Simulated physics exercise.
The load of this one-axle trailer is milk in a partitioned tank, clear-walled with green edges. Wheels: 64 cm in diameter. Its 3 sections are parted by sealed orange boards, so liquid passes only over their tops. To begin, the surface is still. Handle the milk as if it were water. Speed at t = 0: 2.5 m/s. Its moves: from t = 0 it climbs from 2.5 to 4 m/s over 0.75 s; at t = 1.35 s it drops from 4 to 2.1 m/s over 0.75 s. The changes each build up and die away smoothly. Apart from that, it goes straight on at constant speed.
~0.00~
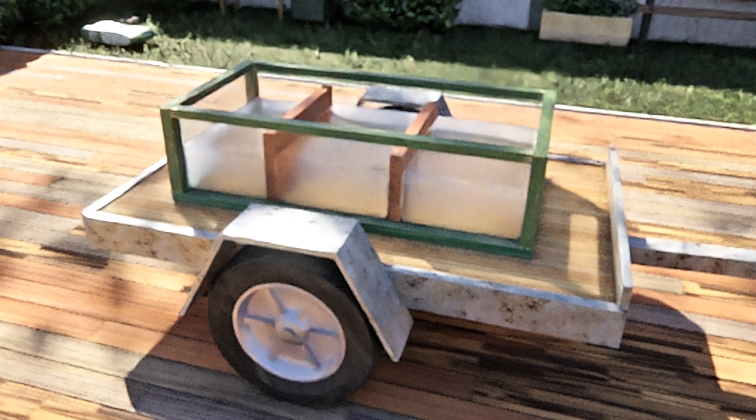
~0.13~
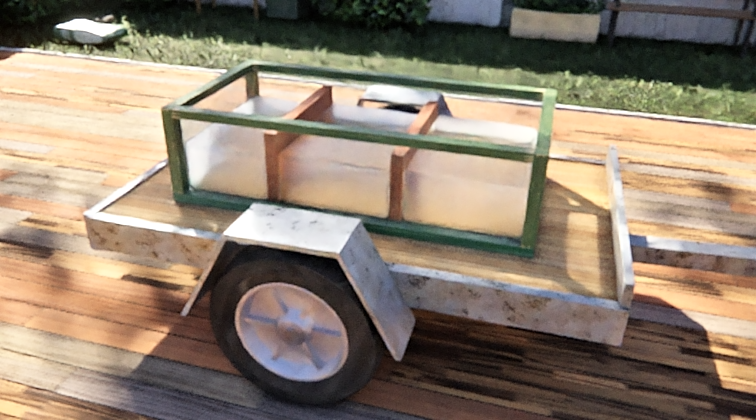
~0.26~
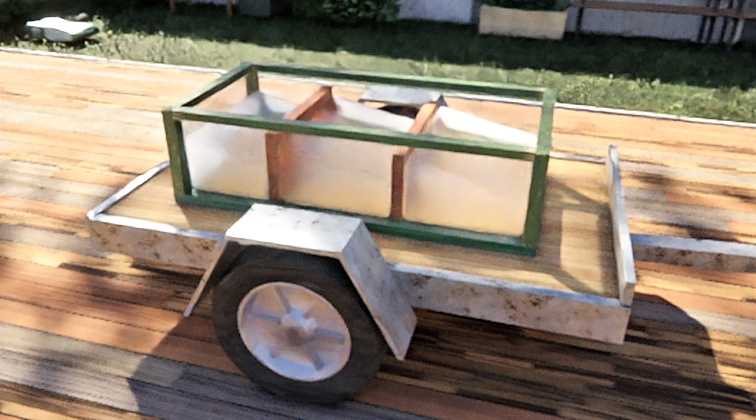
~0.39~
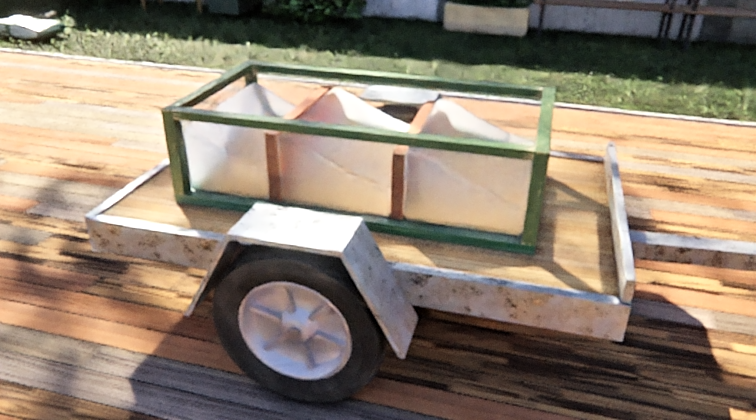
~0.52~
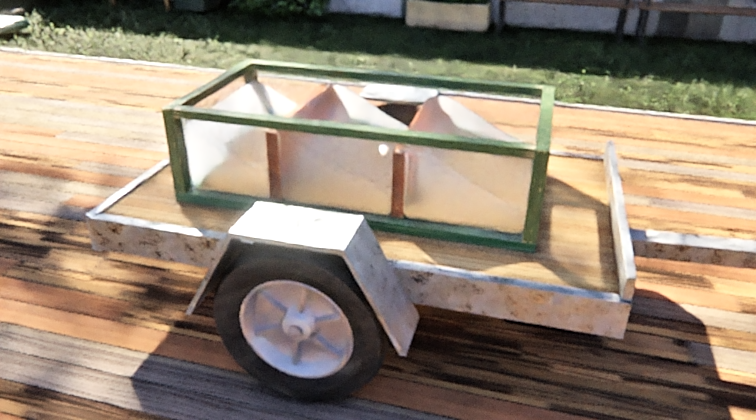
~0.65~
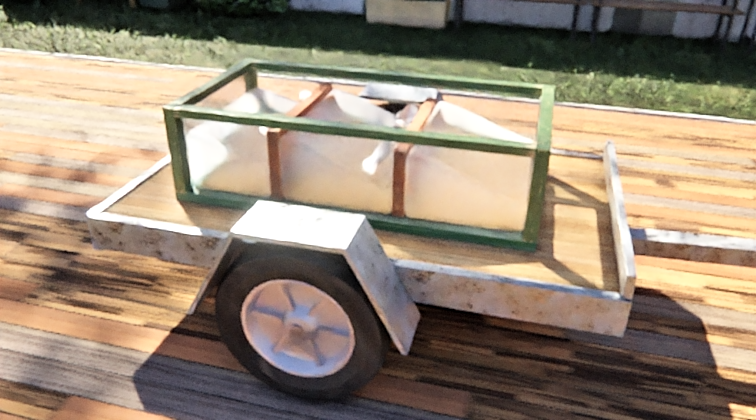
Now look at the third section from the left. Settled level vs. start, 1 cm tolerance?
The final level exceeds the starting one.
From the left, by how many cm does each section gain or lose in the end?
In cm: 0, 2 down, 2 up.
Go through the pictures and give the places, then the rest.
In the first frame, surface heights from the left, (231, 140), (337, 155), (467, 173); board top at (268, 134) and (396, 157); the front is on the right, levels are read along the near wall; a wheel hub at (284, 341).
In the second frame, surface heights from the left, (232, 141), (338, 155), (468, 172).
In the third frame, surface heights from the left, (233, 142), (339, 155), (469, 171).
In the fourth frame, surface heights from the left, (233, 142), (339, 157), (468, 172).
In the fifth frame, surface heights from the left, (234, 141), (340, 154), (469, 170).
In the sixth frame, surface heights from the left, (234, 139), (341, 151), (470, 169); a wheel hub at (293, 337).
Then, 1.15 s in, the mean depths from the left are 21, 21, 20 cm.
Then, 1.85 s in, the mean depths from the left are 20, 19, 21 cm.
Then, 2.65 s in, the mean depths from the left are 20, 19, 23 cm; 1 per cent is out, over the front.
Then, 5.09 s in, the mean depths from the left are 20, 19, 22 cm; 1 per cent is out, over the front.
